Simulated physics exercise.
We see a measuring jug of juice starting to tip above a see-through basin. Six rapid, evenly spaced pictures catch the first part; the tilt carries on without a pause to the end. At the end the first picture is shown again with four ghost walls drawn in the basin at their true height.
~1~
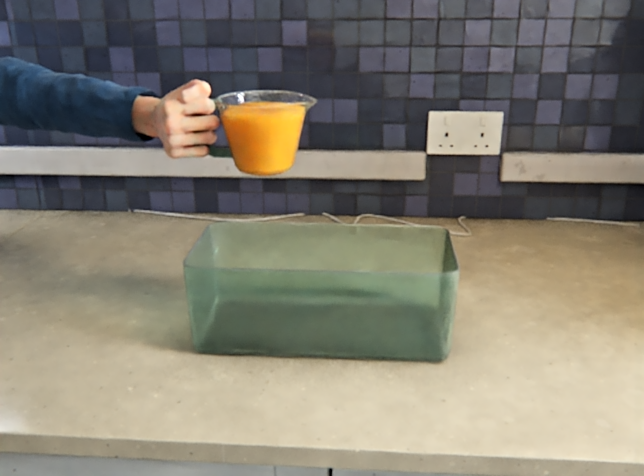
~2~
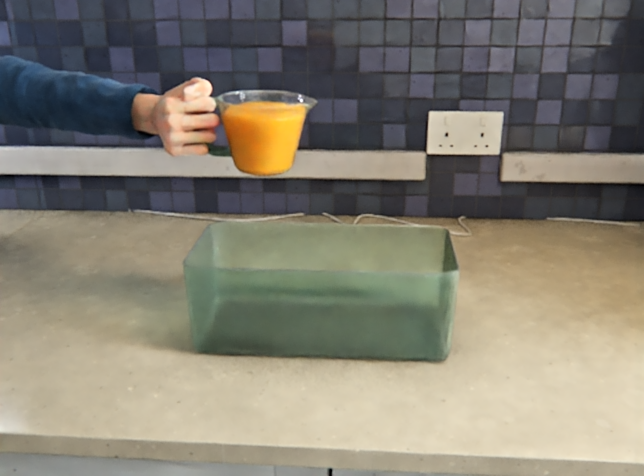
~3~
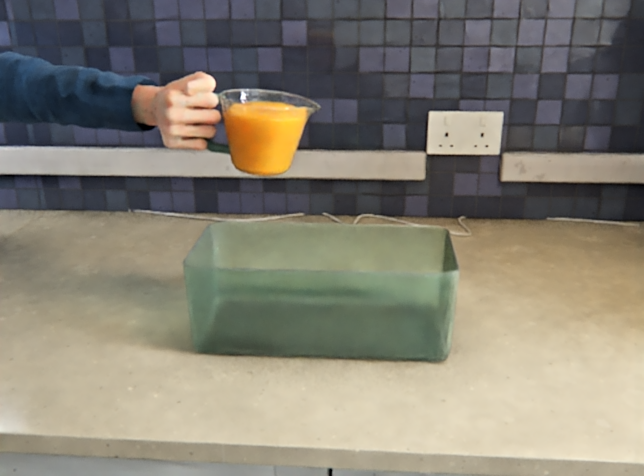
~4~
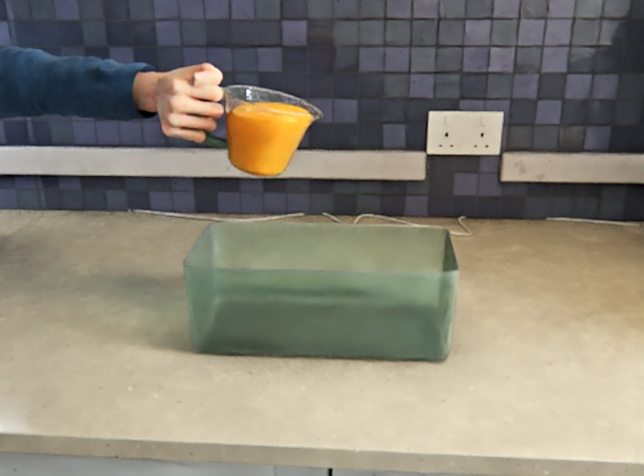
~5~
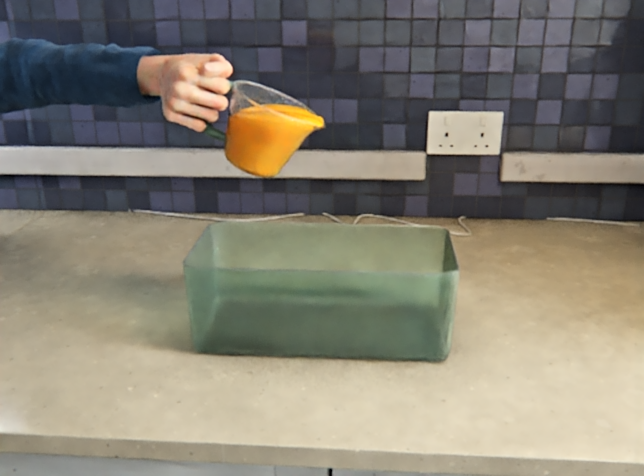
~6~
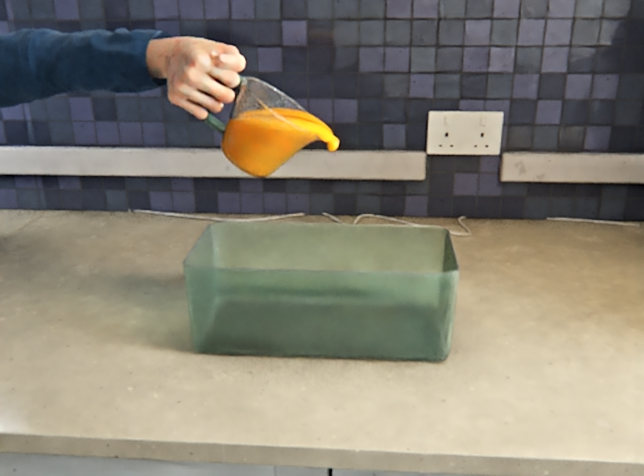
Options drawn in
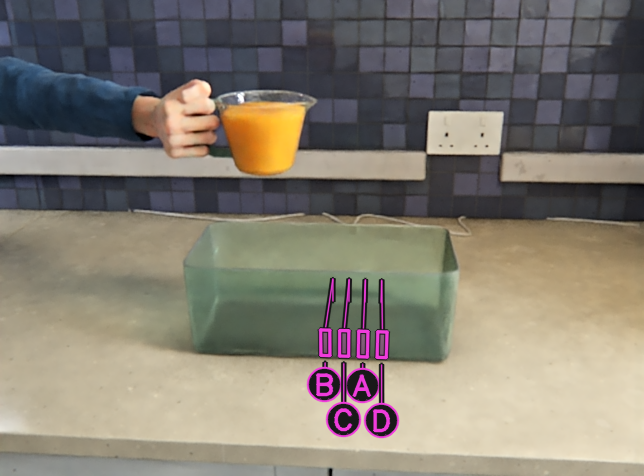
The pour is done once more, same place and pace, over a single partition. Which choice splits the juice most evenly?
Take A.
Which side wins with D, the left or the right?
The left side.
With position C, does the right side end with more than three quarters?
Yes, it does.
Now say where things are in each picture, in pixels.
The first picture shows upright, lip at (316, 101); basin from (194, 348) to (450, 358); nothing has left yet.
The second picture shows upright, lip at (317, 103); nothing has left yet.
The third picture shows tipped about 6°, lip at (319, 107); nothing has left yet.
The fourth picture shows tipped about 14°, lip at (322, 116); nothing has left yet.
The fifth picture shows tipped about 24°, lip at (325, 126); nothing has left yet.
The sixth picture shows tipped about 36°, lip at (325, 139); juice is over the lip, down to (332, 147).
On the marked copy, A at (362, 363); B at (325, 362); C at (343, 363); D at (381, 364).
If A is chosen, about 47 % ends left of the wall and 52 % right of it.
If B is chosen, about 6 % ends left of the wall and 93 % right of it.
If C is chosen, about 12 % ends left of the wall and 87 % right of it.
If D is chosen, about 86 % ends left of the wall and 13 % right of it.
